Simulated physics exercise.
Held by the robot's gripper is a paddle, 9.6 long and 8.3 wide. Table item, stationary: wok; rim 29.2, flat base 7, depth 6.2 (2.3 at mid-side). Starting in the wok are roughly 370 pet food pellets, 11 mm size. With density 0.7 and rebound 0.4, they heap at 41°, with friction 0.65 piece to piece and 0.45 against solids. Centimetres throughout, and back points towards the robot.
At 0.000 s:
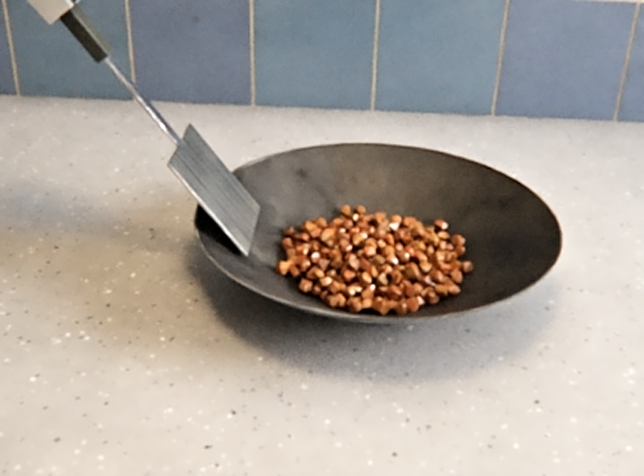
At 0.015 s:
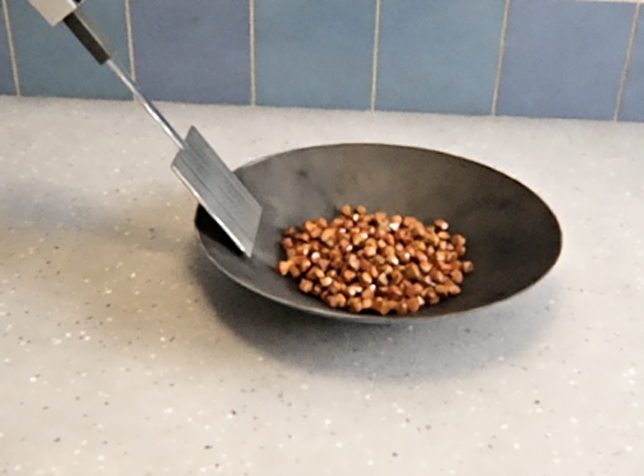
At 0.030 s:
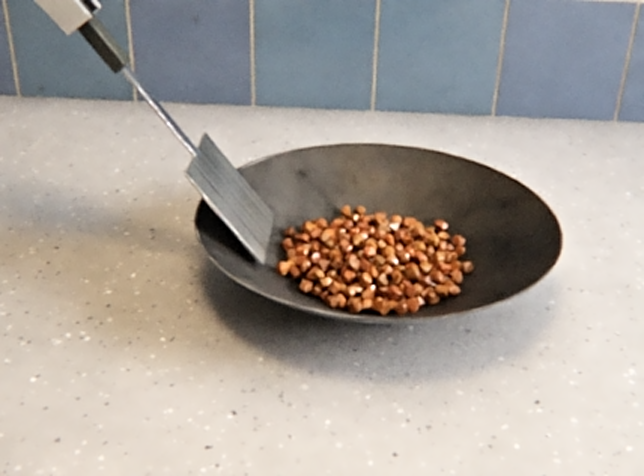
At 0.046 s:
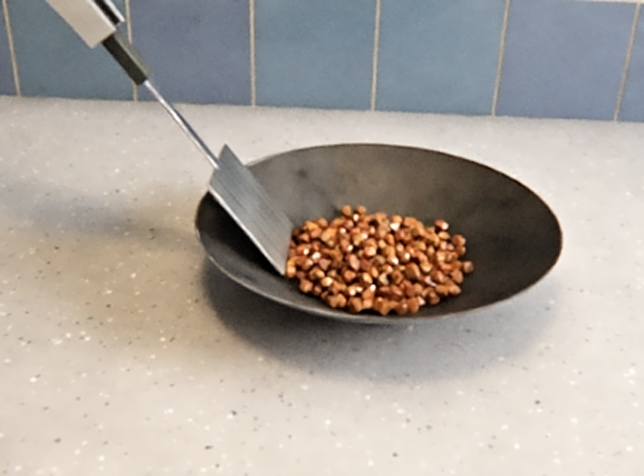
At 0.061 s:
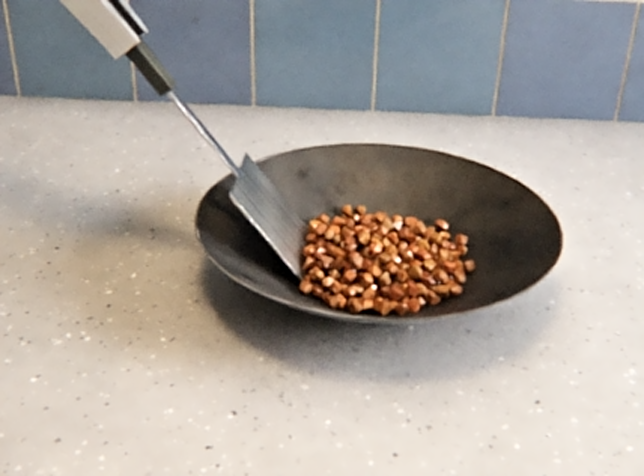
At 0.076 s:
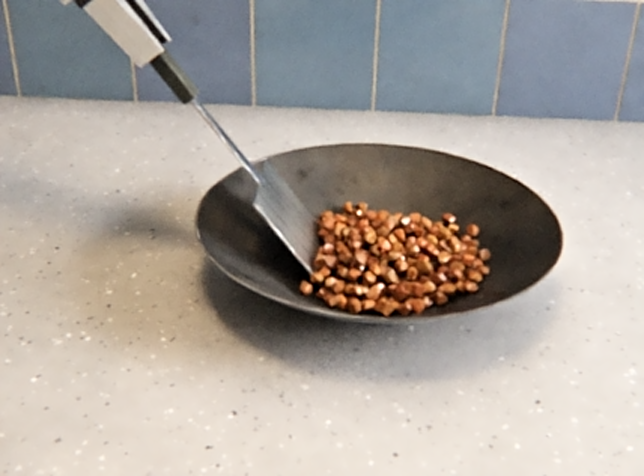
A robot gripper holding a metal paddle reaches in from the upper left over a speckled pale countertop backed by blue tiles, seen from slightly above. A wide dark wok sits right of centre, with a heap of small reddish-brown pellets inside. The paddle, barely moving at first, slides down and right along the wok's inner wall, then pushes the pellets slightly rightward, while the camera stays still.
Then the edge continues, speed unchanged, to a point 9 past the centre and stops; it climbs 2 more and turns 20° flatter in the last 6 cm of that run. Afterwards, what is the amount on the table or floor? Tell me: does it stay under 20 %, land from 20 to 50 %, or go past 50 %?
It goes past 50 %.
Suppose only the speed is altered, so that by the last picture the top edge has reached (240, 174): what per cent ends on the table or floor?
That share would be some 45 percent.
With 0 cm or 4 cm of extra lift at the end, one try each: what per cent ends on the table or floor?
I'd say close to 55 percent for the first and close to 55 percent for the second.
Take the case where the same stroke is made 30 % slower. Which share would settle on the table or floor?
Then about 35 per cent.
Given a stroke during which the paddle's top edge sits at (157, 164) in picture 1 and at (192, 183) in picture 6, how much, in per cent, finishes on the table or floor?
15 %.
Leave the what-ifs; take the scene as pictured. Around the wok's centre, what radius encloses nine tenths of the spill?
35 cm.
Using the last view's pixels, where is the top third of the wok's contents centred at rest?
It is centred near (468, 255) in the last view.
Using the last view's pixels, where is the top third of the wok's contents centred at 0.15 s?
I'd put it close to (488, 228).
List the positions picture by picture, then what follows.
The paddle top edge at (179, 143), sloping 53°; upper third of the load around (372, 249), from x 280 to 465, top at y 210; 367 in the wok, in the first frame.
The paddle top edge at (182, 145), sloping 53°; upper third of the load around (372, 249), from x 280 to 465, top at y 210, in the second frame.
The paddle top edge at (195, 152), sloping 53°; upper third of the load around (372, 249), from x 280 to 465, top at y 210, in the third frame.
The paddle top edge at (216, 164), sloping 53°; upper third of the load around (372, 250), from x 290 to 465, top at y 210, in the fourth frame.
The paddle top edge at (238, 173), sloping 53°; upper third of the load around (376, 247), from x 290 to 470, top at y 210, in the fifth frame.
The paddle top edge at (260, 181), sloping 53°; upper third of the load around (391, 245), from x 285 to 485, top at y 210; 367 in the wok, in the sixth frame.
After 0.11 s, sloping 53°, highest piece 6 above the table; 367 in the wok.
After 0.15 s, sloping 47°, highest piece 8 above the table; 363 in the wok, 4 on the blade or in flight.
After 0.37 s, sloping 33°, highest piece 7 above the table; 149 on the table or floor, 145 in the wok, 73 on the blade or in flight.
After 1.42 s, sloping 33°, highest piece 7 above the table; 222 on the table or floor, 145 in the wok.
In the end, 222 on the table or floor, 145 in the wok. That is 60 % on the table or floor.
